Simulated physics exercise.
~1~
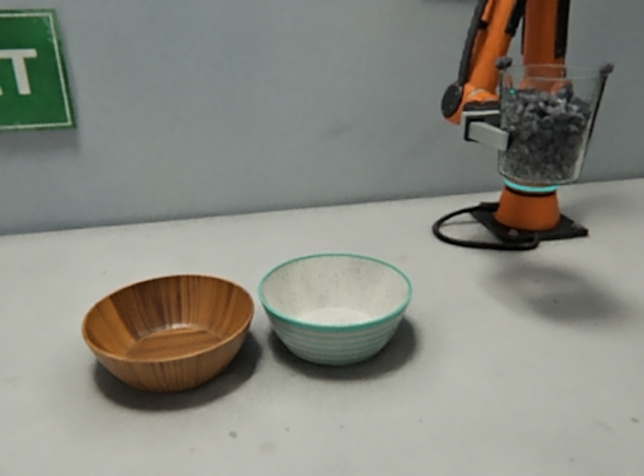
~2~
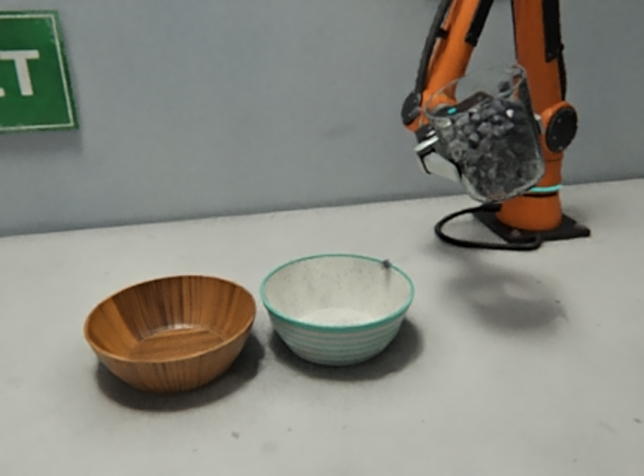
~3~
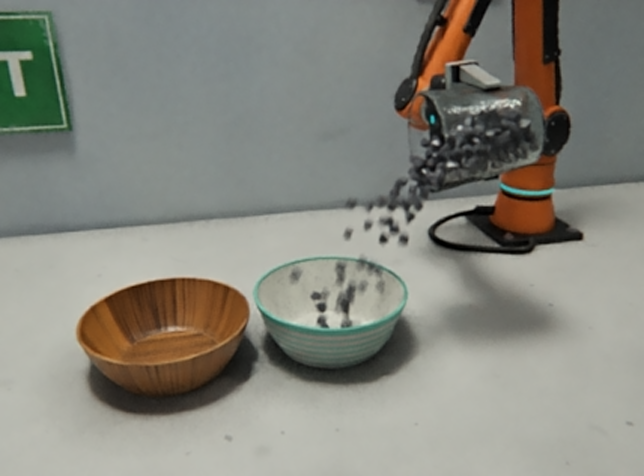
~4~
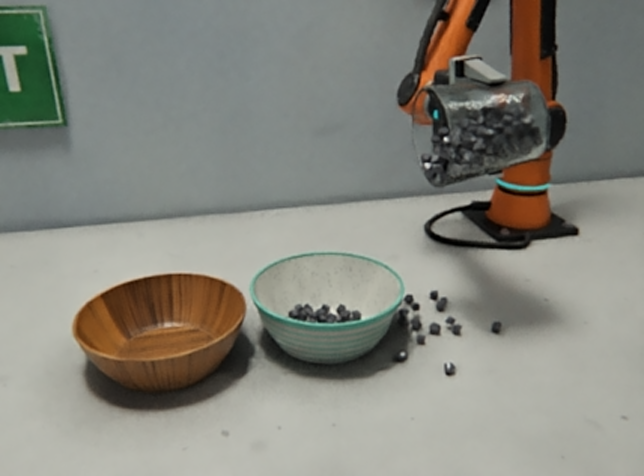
Orange robot arm tipping dark pebbles from a clear cup into a white teal-rimmed bowl, some scattering on the table beside it.
